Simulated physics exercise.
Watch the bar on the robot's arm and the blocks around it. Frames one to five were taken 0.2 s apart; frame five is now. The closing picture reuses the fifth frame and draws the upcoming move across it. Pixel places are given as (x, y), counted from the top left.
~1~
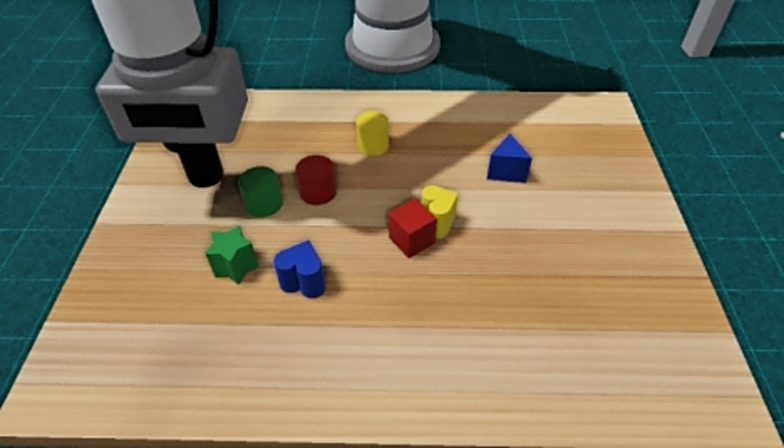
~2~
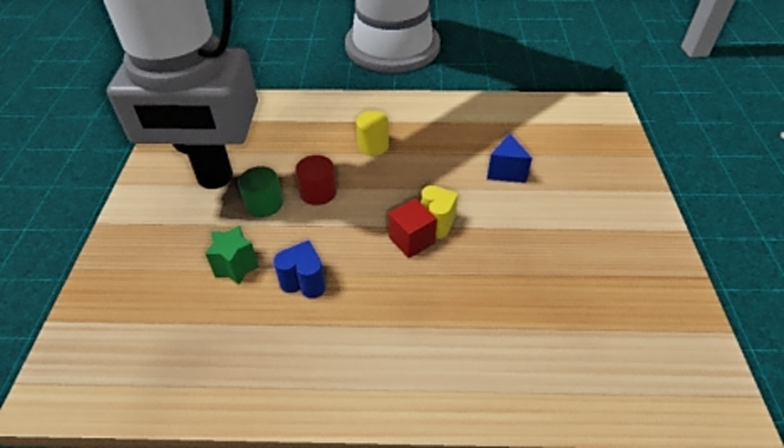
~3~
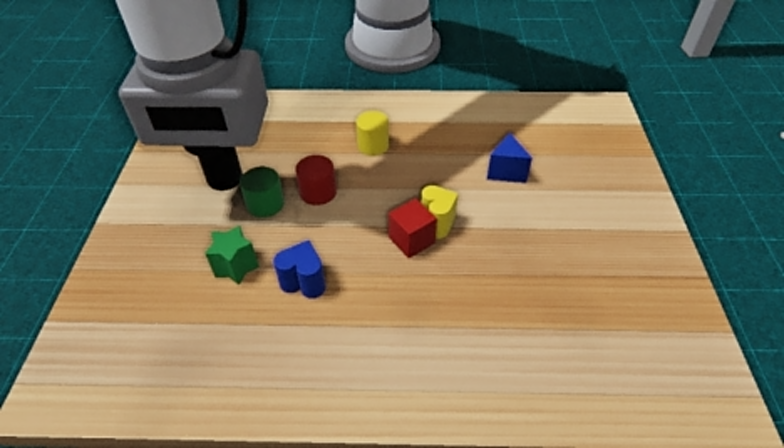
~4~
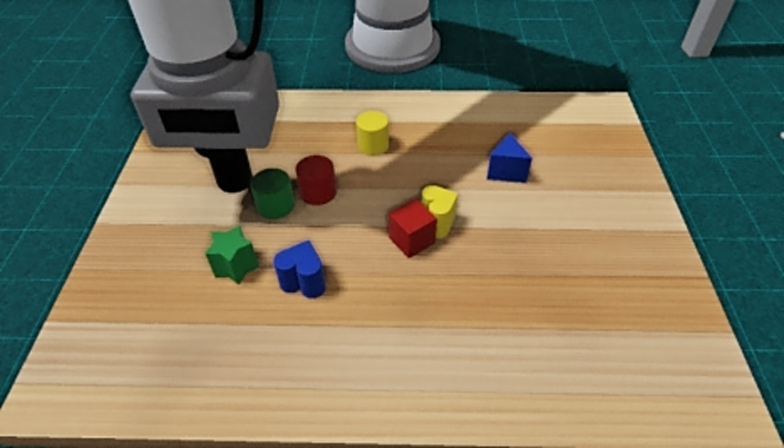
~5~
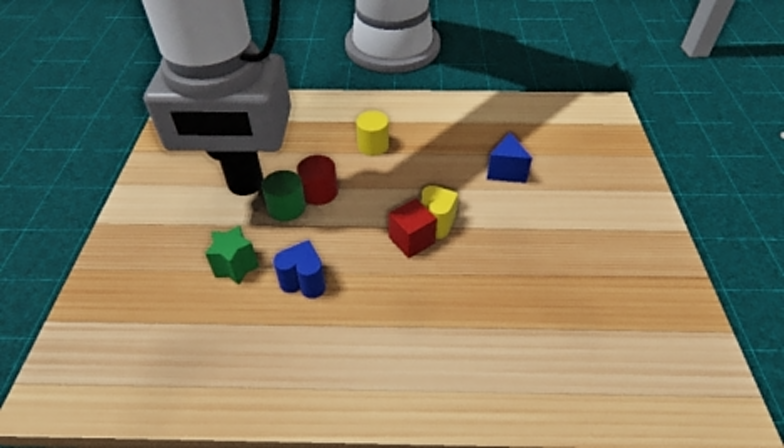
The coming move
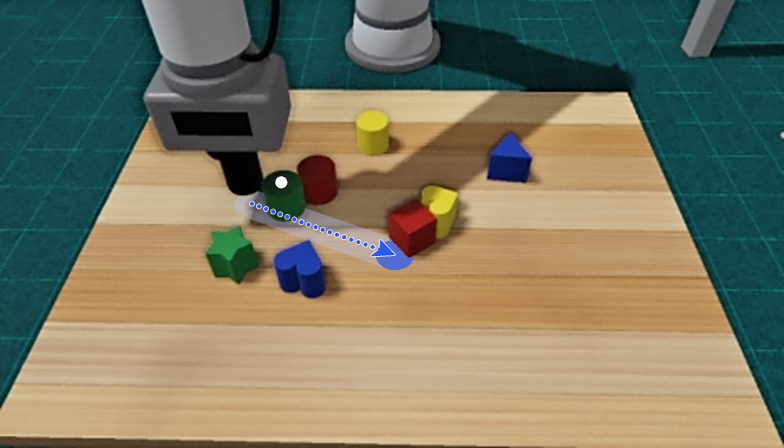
A robot arm with a black bar moving right and pushing a green cylinder slightly right among coloured blocks on a wooden table.
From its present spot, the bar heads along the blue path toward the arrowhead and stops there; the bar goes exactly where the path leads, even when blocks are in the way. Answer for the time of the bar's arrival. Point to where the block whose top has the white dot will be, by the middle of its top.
At (388, 195).
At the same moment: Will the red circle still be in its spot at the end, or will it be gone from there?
By the end it has moved.
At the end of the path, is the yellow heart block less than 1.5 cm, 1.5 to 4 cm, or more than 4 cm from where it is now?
It is going to finish within 1.5 cm of where it is now.
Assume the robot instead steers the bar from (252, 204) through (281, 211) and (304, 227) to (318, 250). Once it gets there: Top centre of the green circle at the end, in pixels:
When the path ends, it will be at (346, 202).
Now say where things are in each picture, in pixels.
The first frame shows bar tip (207, 177); block tops, green circle (258, 178); red circle (314, 167); red square (413, 215); yellow heart block (440, 198).
The second frame shows bar (216, 179); blocks unchanged.
The third frame shows bar (226, 180); blocks unchanged.
The fourth frame shows bar (236, 182); green circle (270, 180).
The fifth frame shows bar (247, 185); green circle (281, 182); red circle (316, 167); red square (413, 215); yellow heart block (440, 198).
Path on the board, in a line from (252, 204) to (395, 255); the dot is on the green circle.
The first path, step by step. One third of the way, bar (293, 202); green circle (331, 195); red circle (330, 166).
Two thirds of the way, bar (343, 219); green circle (377, 198); red circle (330, 166).
At the end, bar (395, 236); green circle (388, 195); red circle (330, 166); red square (428, 216); yellow heart block (446, 196), turned 20° anticlockwise.
